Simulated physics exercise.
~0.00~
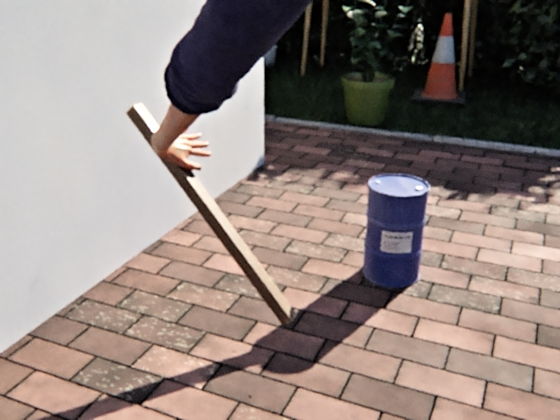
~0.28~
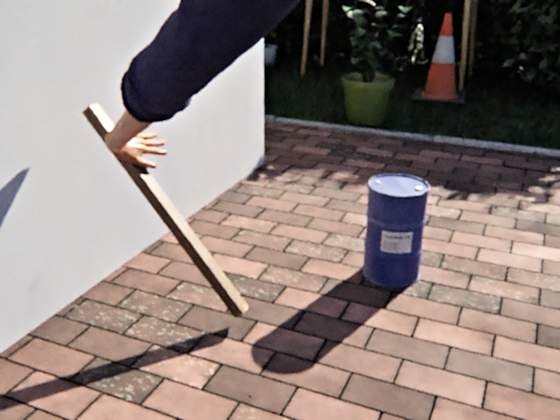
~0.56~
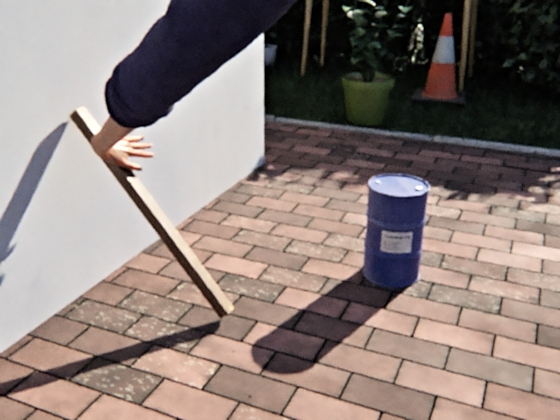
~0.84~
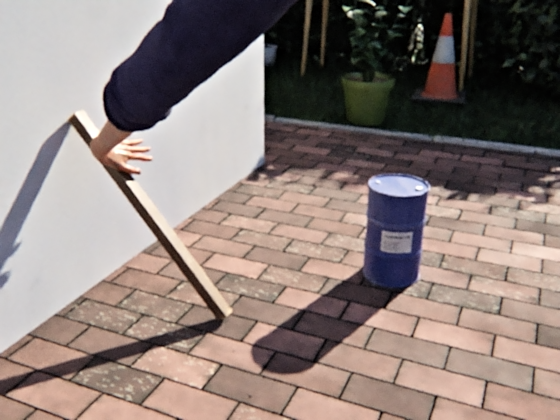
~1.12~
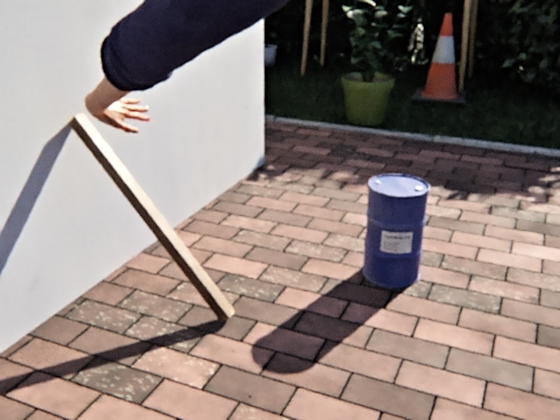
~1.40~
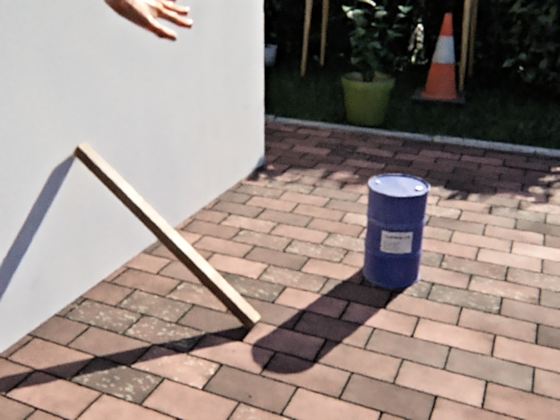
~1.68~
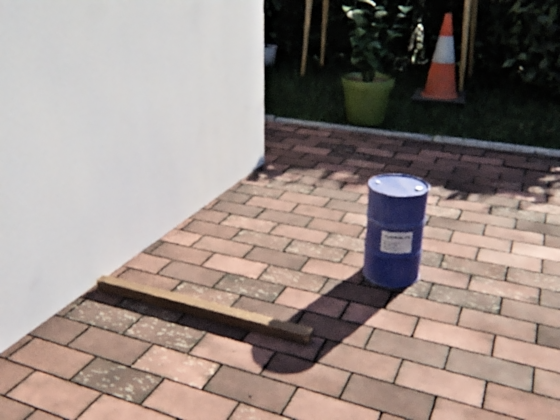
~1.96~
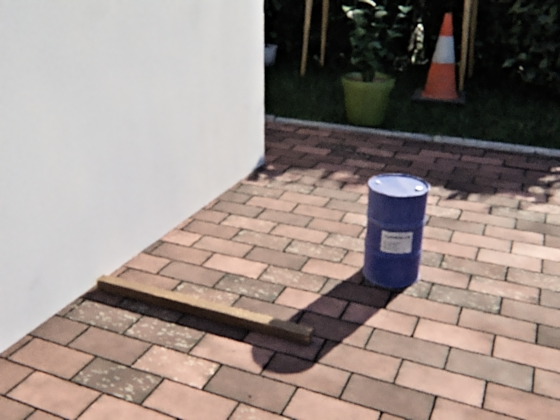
A brown wooden pole, held by a hand in a dark blue sleeve, leans over a sunlit brick patio beside a white wall, seen from slightly above by a still camera. A blue canister stands to the right, with a potted plant and an orange and white cone behind. The hand moves the pole left until its top rests against the wall, then lets go and draws back. The pole's foot slips out to the right as its top slides down the wall. It ends lying flat on the bricks, while the canister remains upright in place.
